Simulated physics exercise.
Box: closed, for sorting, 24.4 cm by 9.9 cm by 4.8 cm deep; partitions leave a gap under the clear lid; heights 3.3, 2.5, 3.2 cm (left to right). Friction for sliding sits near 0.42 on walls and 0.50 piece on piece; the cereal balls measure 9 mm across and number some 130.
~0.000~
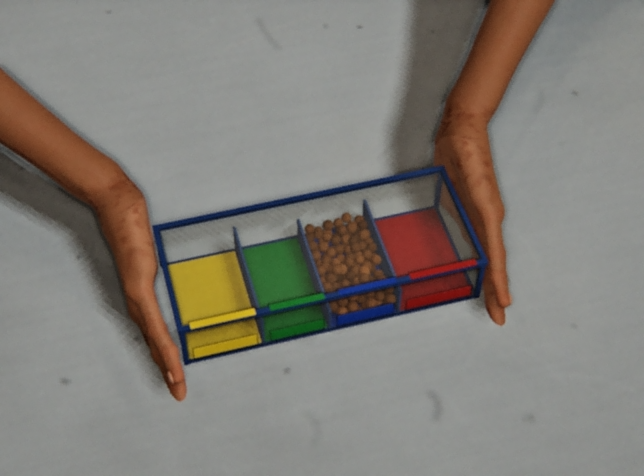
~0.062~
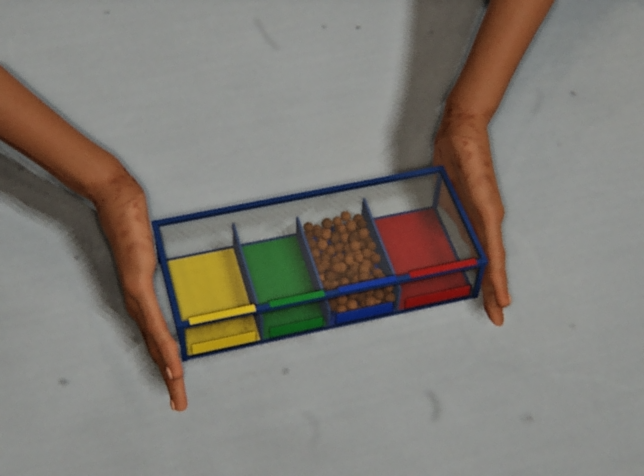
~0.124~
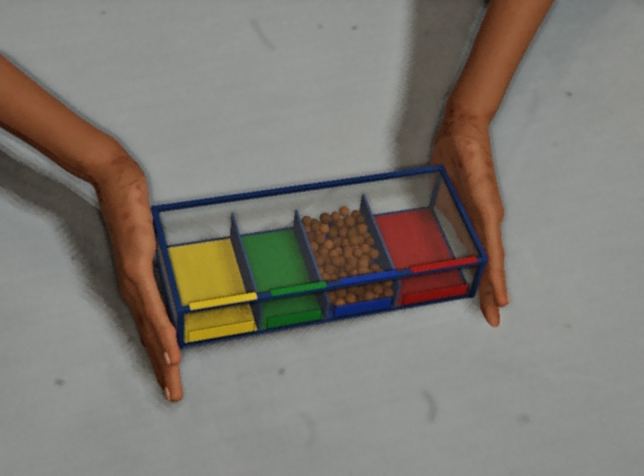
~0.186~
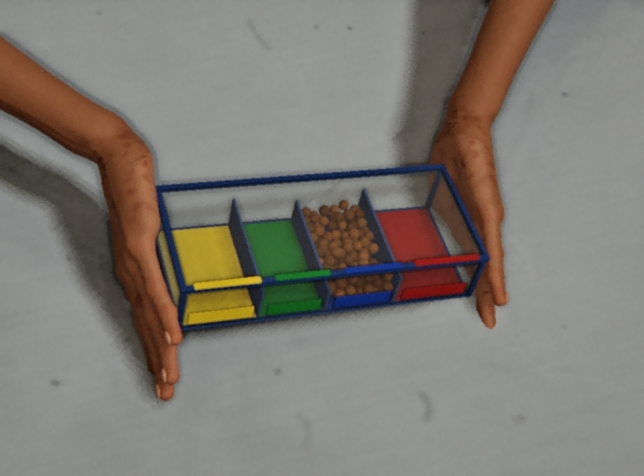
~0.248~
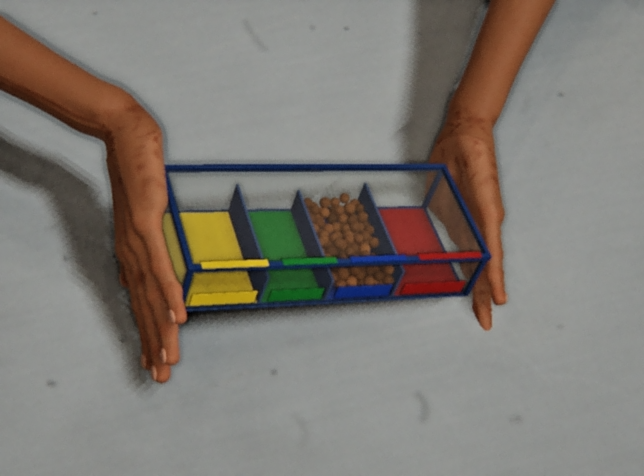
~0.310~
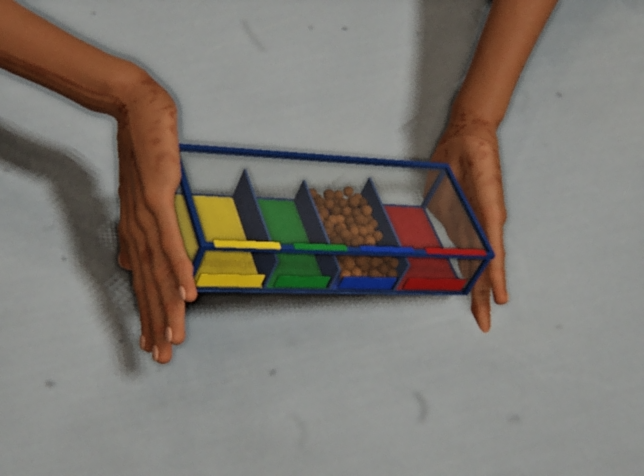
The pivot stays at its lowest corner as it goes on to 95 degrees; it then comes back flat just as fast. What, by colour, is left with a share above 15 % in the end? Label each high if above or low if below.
Red compartment: High; blue compartment: High; green compartment: Low; yellow compartment: Low.
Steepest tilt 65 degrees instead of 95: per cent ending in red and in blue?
Red: 5 per cent; blue: 95 per cent.
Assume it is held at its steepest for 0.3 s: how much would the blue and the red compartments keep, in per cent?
You'd end up with blue at 55 per cent and red at 45 per cent.
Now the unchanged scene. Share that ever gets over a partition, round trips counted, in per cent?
I'd say near 50 percent of them.
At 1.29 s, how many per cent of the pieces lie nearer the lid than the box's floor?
50 %.
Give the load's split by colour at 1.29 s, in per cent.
Red = 20, blue = 80, green = 0, yellow = 0 (percent).
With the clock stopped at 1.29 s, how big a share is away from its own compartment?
At that moment it's some 20 per cent.
Then, at 1.29 s, tilt 94 degrees; red 20 %, blue 80 %.
After 1.94 s, tilt 41 degrees; red 50 %, blue 50 %.
After 2.64 s, tilt 0 degrees; red 50 %, blue 50 %.
In the end, at 3.1 s, red 50 %, blue 50 %, green 0 %, yellow 0 %.
